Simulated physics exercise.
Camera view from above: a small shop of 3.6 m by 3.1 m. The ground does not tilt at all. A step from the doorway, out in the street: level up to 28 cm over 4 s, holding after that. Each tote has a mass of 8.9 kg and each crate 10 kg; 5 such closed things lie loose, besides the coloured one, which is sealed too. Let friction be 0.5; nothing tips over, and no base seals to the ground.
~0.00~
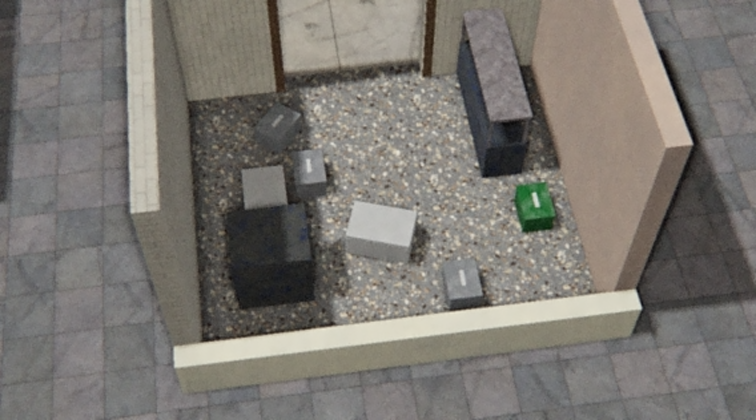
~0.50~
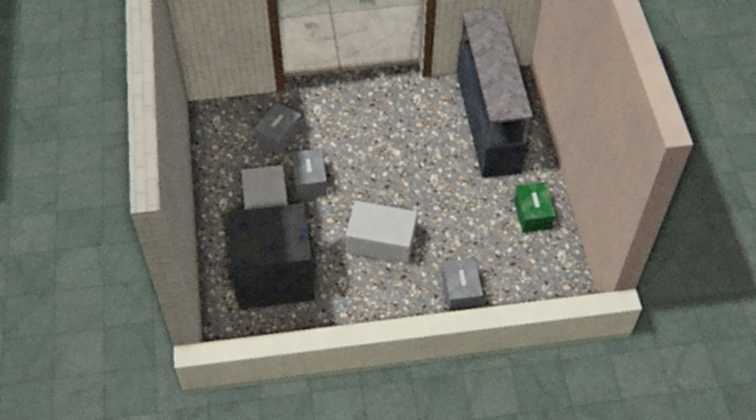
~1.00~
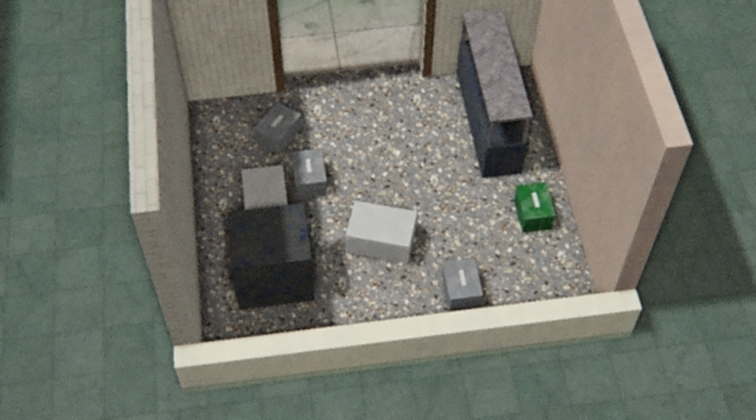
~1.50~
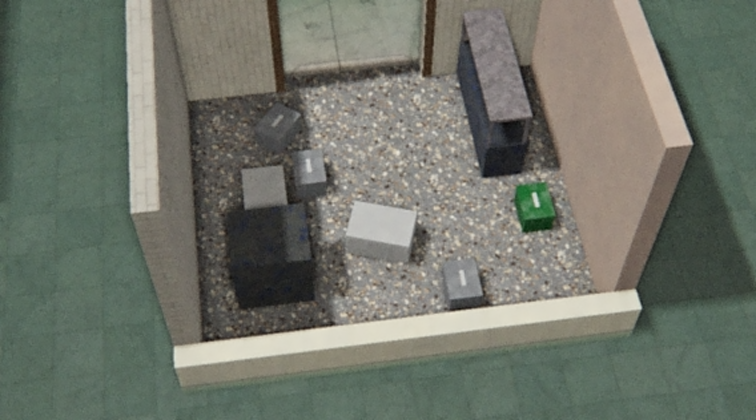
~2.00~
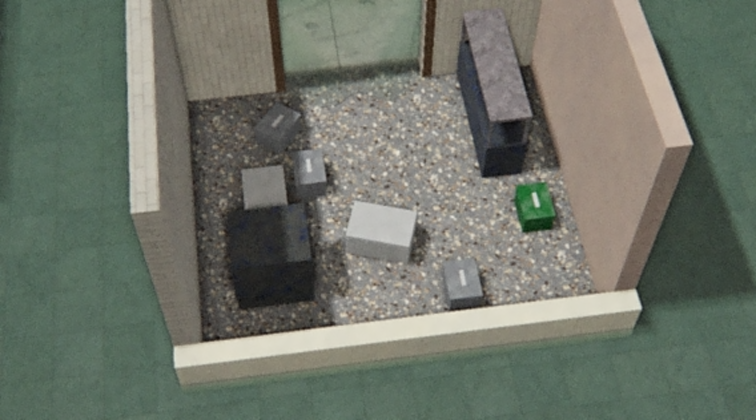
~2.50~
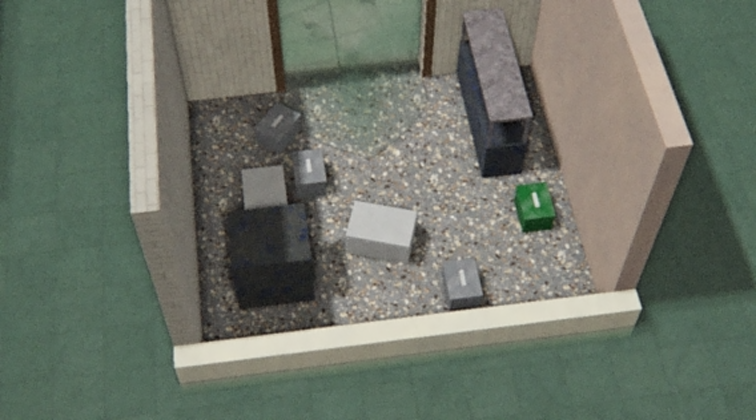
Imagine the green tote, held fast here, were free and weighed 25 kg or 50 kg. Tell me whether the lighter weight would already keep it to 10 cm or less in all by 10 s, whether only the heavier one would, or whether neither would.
Final guess: It must have the heavier ballast.
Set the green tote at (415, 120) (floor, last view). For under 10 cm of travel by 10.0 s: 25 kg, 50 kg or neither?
Looking at the loads, only the heavier keeps it.
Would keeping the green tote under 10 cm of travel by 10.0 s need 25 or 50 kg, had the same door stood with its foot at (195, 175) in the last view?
So only the heavy mass does it.
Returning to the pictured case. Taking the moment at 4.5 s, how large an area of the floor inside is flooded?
Some 7.5 m2 of it.
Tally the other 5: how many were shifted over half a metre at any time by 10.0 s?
The count comes to 5.
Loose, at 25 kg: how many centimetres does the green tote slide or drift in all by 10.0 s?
All together it comes to about 50 cm.
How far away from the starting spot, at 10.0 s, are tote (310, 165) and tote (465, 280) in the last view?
The first is 200 cm from its start, the second 120 cm.
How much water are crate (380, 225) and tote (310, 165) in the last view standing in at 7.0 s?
First about 18 cm, second about 15 cm.
After 3.5 s the green tote would be 0 cm from its start with 25 kg and 0 cm from its start with 50 kg; 0 cm of water round it then.
After 4.5 s the green tote would be 0 cm from its start with 25 kg and 0 cm from its start with 50 kg; 2 cm of water round it then.
After 7.0 s the green tote would be 16 cm from its start with 25 kg and 1 cm from its start with 50 kg; 11 cm of water round it then.
After 10.0 s the green tote would be 41 cm from its start with 25 kg and 1 cm from its start with 50 kg; 24 cm of water round it then.
